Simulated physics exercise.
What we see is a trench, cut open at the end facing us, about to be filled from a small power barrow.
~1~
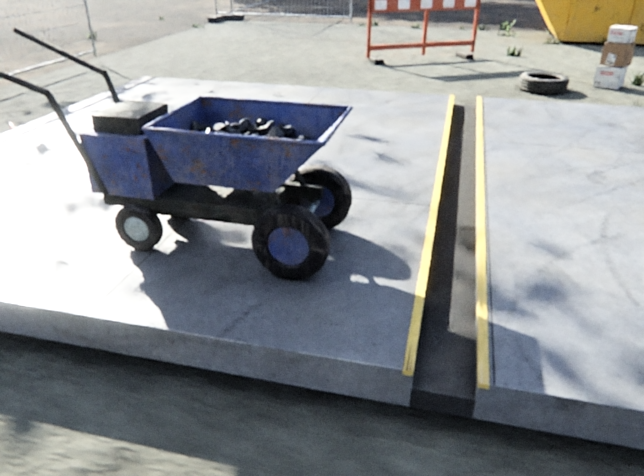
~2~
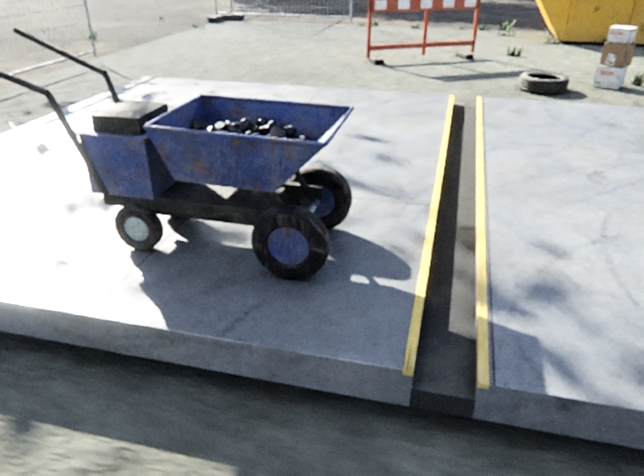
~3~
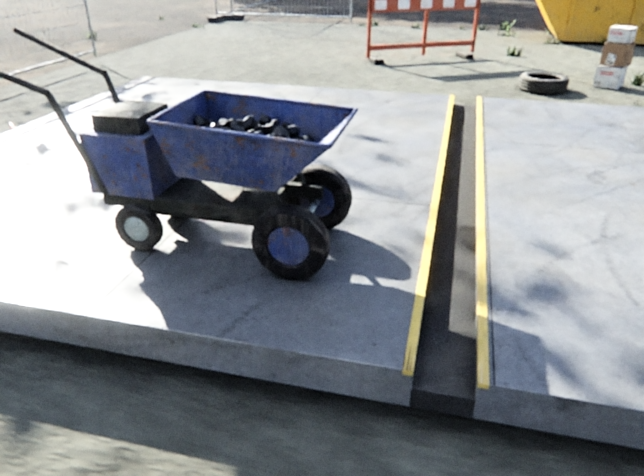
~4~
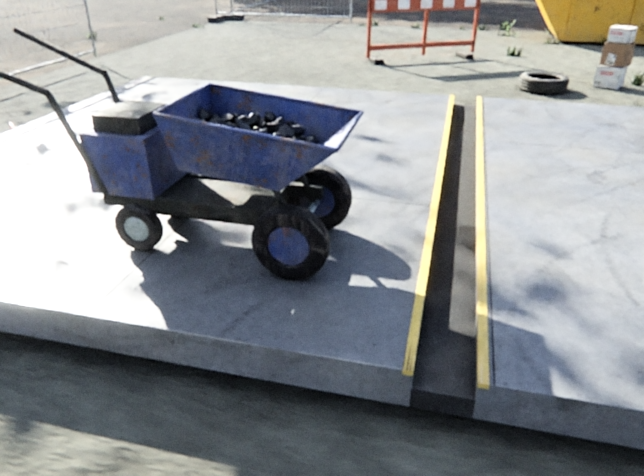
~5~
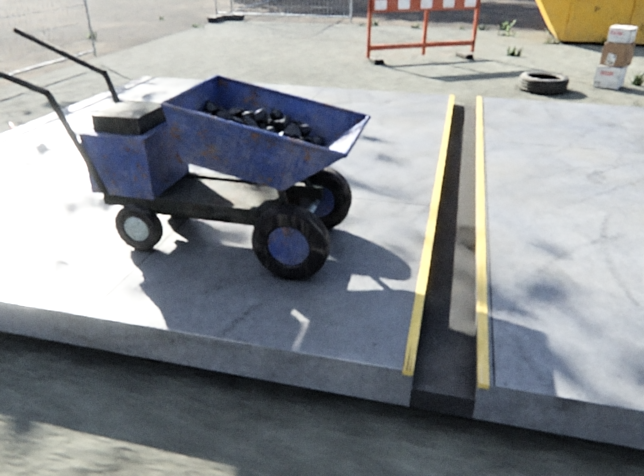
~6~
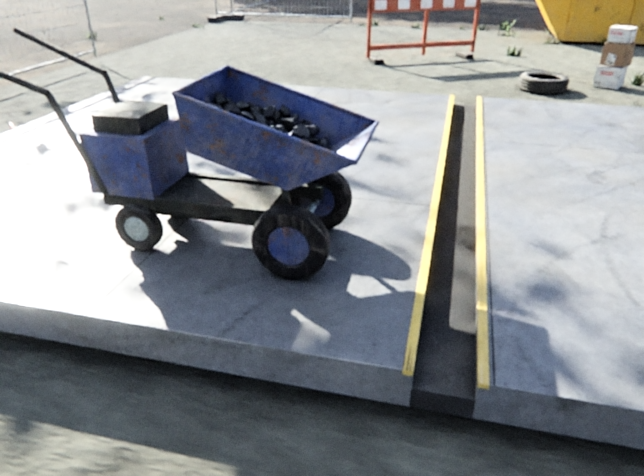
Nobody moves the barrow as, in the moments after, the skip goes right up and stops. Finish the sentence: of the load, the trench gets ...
... most of it.
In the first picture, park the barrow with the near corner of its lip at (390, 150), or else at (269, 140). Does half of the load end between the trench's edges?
One after the other: The lesser share and the lesser share.
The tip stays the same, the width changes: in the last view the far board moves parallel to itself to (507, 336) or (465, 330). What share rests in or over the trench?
About 80 and 50 per cent.
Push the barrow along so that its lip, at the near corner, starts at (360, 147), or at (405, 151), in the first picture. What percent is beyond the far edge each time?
That comes to some 30 in a hundred for the first try and some 80 in a hundred for the second.
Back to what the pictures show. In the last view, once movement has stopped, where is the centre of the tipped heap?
It settles centred around (450, 269).
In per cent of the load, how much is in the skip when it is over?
Roughly 10 per cent of the load.
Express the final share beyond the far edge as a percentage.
Close to 10 in a hundred.
Just after the last frame, skip tipped steeply; every one in the skip.
A moment on, skip tipped right over; roughly two thirds in the skip; about a tenth short of the trench; roughly a quarter in or heaped over the trench; just a few falling.
Further on, skip tipped right over; about a tenth in the skip; about a tenth short of the trench; roughly two thirds in or heaped over the trench; about a tenth beyond it.
When it is over, skip tipped right over; about a tenth in the skip; about a tenth short of the trench; roughly two thirds in or heaped over the trench; about a tenth beyond it.
